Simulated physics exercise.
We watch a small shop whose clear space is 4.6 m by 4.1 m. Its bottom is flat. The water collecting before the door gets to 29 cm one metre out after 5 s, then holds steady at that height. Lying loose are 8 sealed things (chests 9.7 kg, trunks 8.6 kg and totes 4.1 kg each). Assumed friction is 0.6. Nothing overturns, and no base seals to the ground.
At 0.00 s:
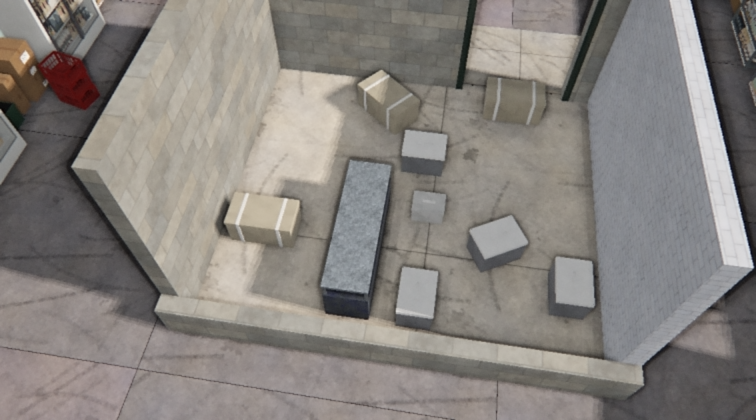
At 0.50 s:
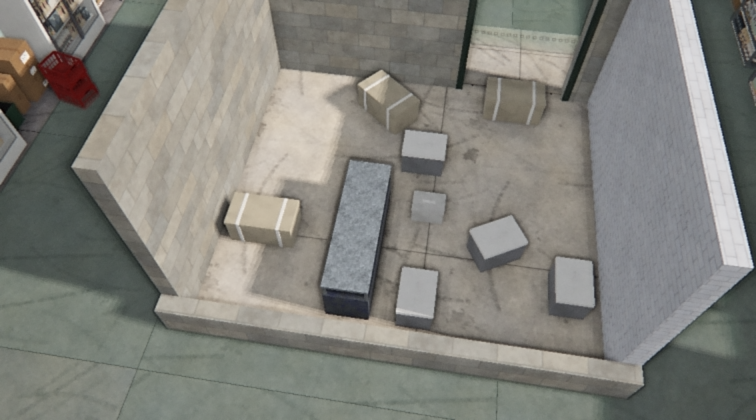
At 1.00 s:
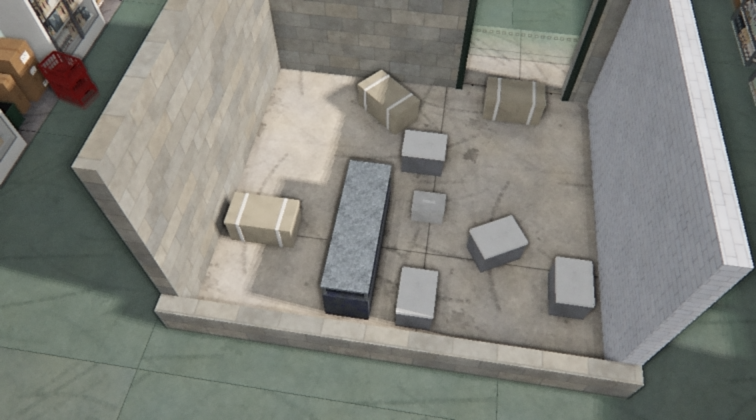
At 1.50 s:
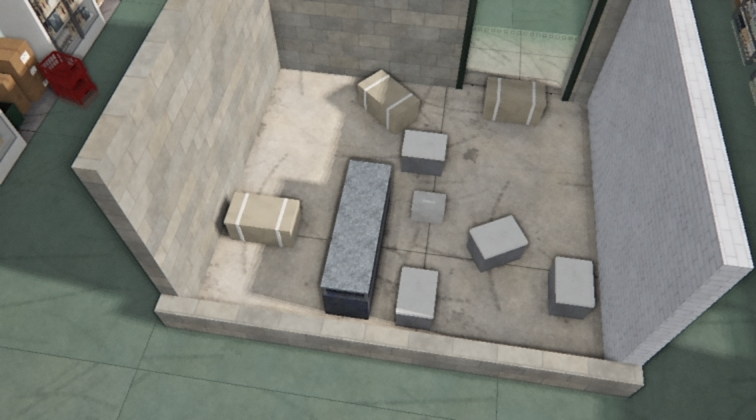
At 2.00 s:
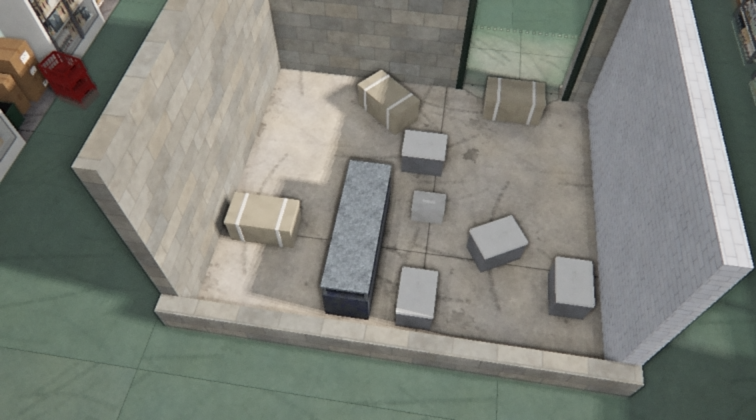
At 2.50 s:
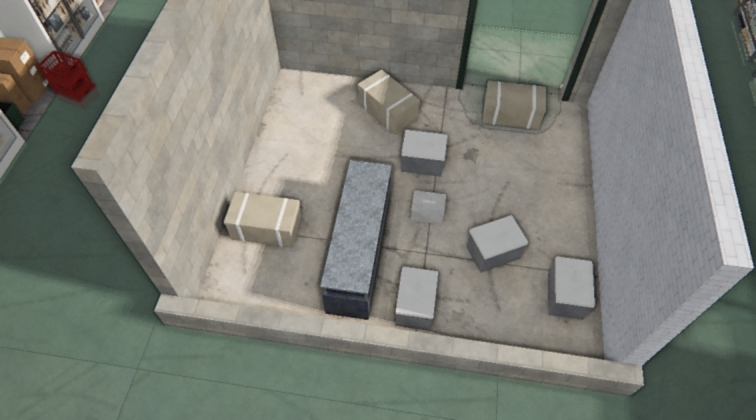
We see a walled room holding strapped boxes, grey blocks and a long dark counter while the grey ground outside turns green; then a small wet patch appears around the box by the doorway, which shifts slightly.
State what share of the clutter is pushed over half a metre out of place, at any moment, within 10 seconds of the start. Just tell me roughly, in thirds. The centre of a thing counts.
It's going to be somewhere in the middle, I reckon.
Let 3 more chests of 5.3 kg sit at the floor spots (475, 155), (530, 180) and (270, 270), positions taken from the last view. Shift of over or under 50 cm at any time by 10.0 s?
In turn: Beyond the mark, beyond the mark, within the mark.
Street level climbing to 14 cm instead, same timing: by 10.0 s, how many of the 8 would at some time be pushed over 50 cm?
In that case the number is 5.
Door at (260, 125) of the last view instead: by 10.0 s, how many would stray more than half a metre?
Then 6 of them would.
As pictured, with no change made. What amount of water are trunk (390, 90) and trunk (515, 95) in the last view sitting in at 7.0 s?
Roughly 1 and 14 cm.
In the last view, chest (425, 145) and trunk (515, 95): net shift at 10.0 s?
One is off by 200 cm, the other by 250 cm, in the order asked.
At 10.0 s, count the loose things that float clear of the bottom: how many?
At that point I count 7.
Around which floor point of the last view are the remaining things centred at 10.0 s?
Around (381, 220).
After 3.5 s 1 of 8 are over 50 cm from their spots; 0 afloat.
After 4.5 s 1 of 8 are over 50 cm from their spots; 1 afloat.
After 7.0 s 5 of 8 are over 50 cm from their spots; 6 afloat.
After 10.0 s 4 of 8 are over 50 cm from their spots, and 5 have been at some point; 7 afloat.
